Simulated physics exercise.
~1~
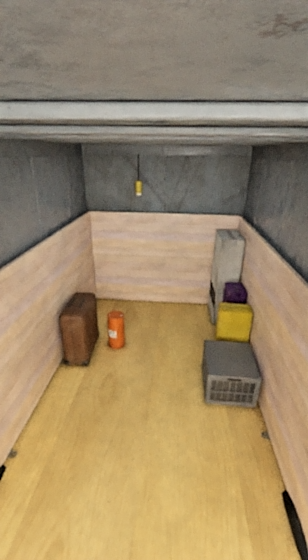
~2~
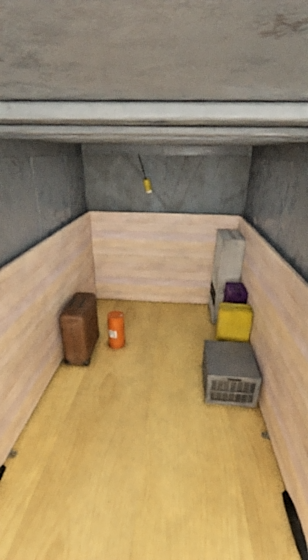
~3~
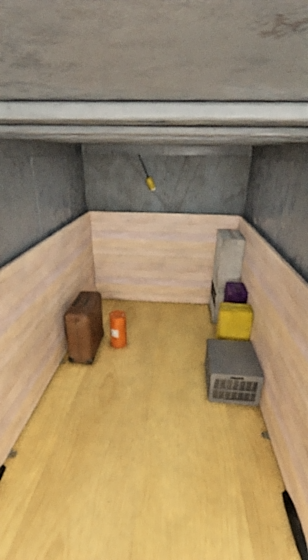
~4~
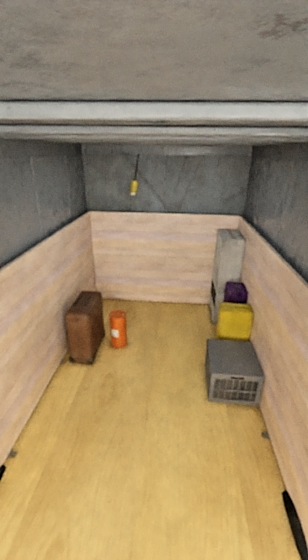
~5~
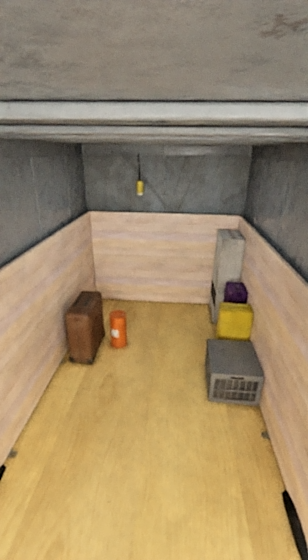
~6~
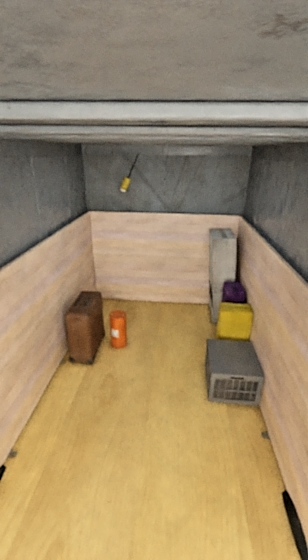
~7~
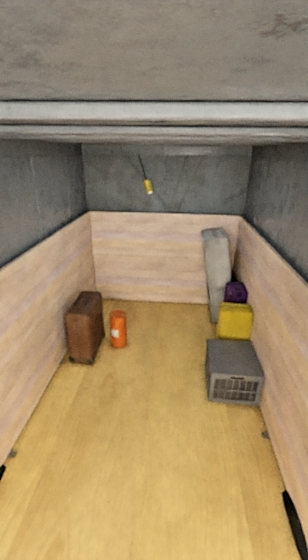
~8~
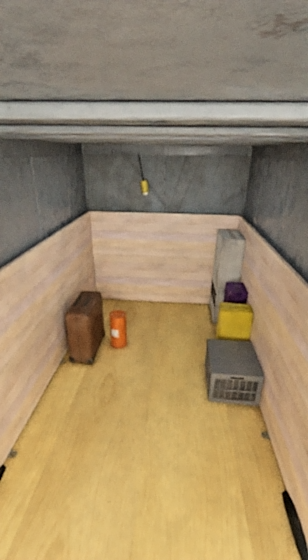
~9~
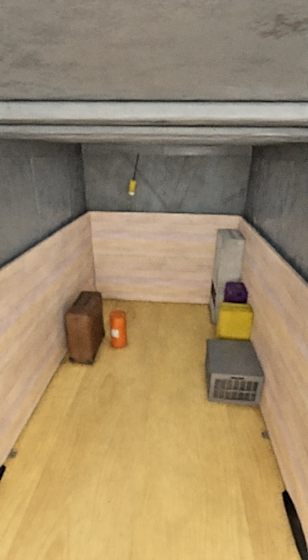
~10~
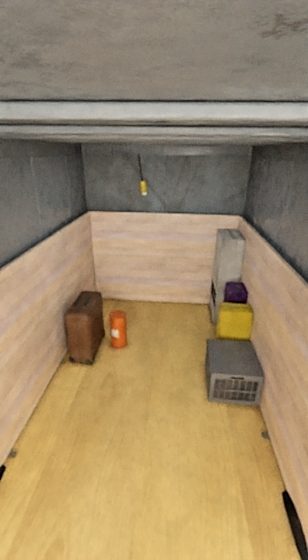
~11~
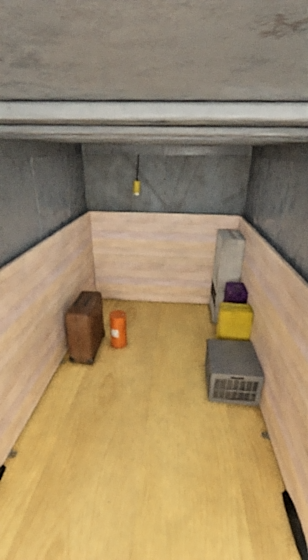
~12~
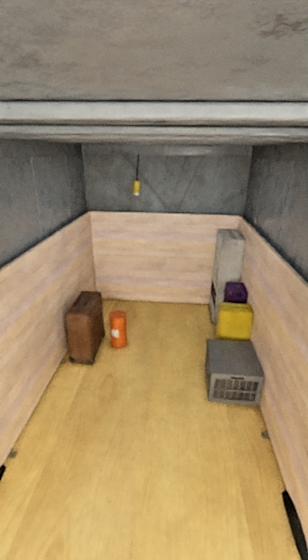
A tall white box in the back right of a van's load bay tipped to the left, then rocked back upright, while a small yellow object hanging at the back swung about; the box ended standing beside the purple and yellow boxes.
